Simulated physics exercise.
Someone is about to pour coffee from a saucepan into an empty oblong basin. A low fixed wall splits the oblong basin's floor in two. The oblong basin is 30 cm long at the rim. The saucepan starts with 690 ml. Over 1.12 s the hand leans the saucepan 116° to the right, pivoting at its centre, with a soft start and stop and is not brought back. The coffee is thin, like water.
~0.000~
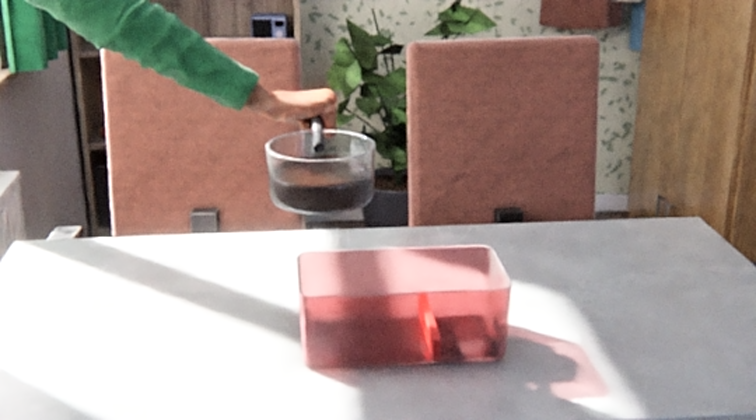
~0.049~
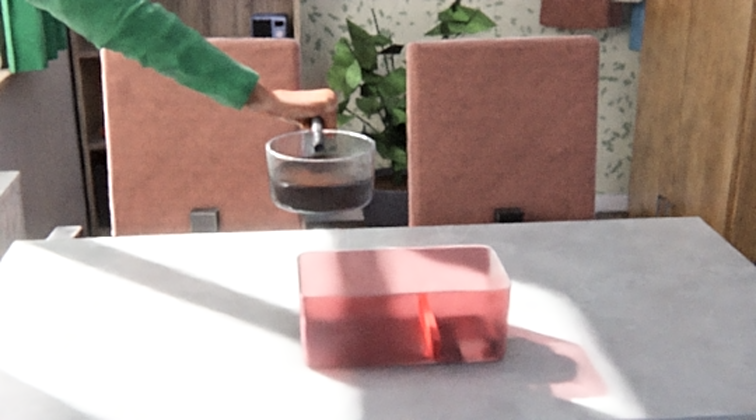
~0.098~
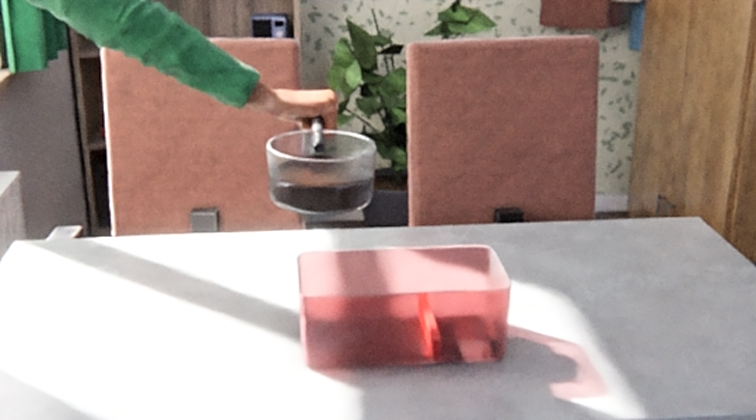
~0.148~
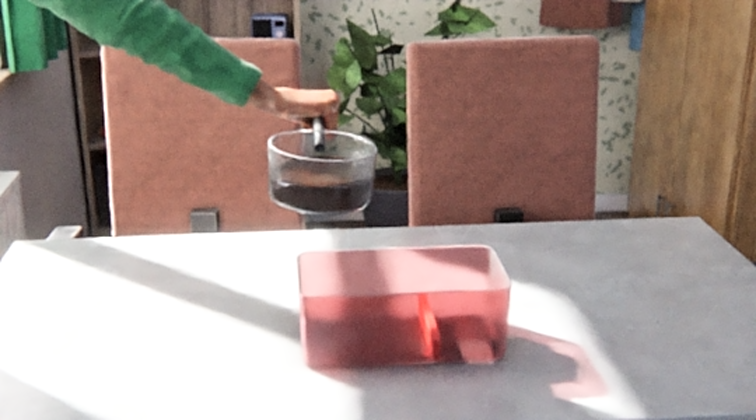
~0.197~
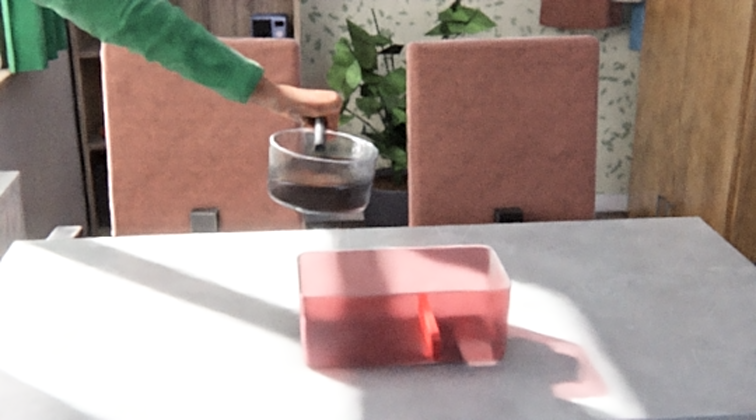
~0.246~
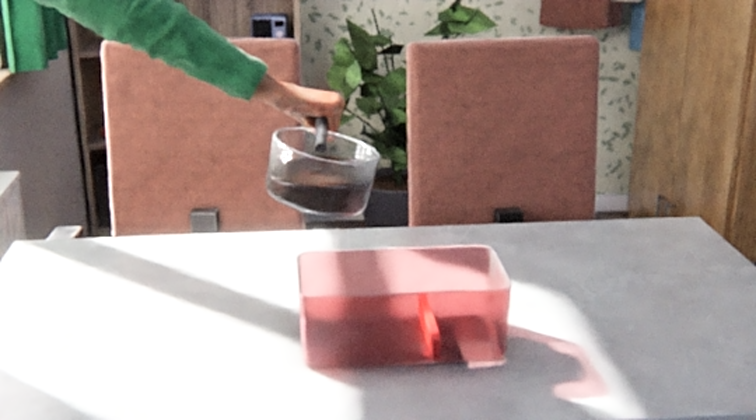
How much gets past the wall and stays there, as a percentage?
The far part has some 14 per cent.
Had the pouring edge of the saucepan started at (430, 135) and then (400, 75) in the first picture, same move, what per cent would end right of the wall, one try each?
In turn about 70 and 60 per cent.
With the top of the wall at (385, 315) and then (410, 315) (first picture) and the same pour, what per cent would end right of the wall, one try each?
First 75, then 45 per cent.
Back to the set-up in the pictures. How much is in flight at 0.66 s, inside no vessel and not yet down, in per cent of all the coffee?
About 34 per cent.
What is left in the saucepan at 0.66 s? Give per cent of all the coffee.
Some 62 per cent.
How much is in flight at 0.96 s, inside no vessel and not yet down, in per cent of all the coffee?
About 14 per cent.
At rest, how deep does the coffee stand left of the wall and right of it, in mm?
Some 20 mm on the left and 6 mm on the right.
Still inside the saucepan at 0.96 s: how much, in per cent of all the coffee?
About 10 per cent.
Then, 0.66 s in, the tilt is 74° and 62 per cent is still to pour, 5 is left of the wall and 0 right of it.
Then, 0.96 s in, the tilt is 110° and 9 per cent is still to pour, 67 is left of the wall and 10 right of it.
Then, 1.28 s in, the tilt is 116° and 0 per cent is still to pour, 84 is left of the wall and 14 right of it.
Then, 1.62 s in, the tilt is 116° and 0 per cent is still to pour, 84 is left of the wall and 15 right of it.
Finally, 84 per cent lies left of the wall, 14 right of it and 2 outside.
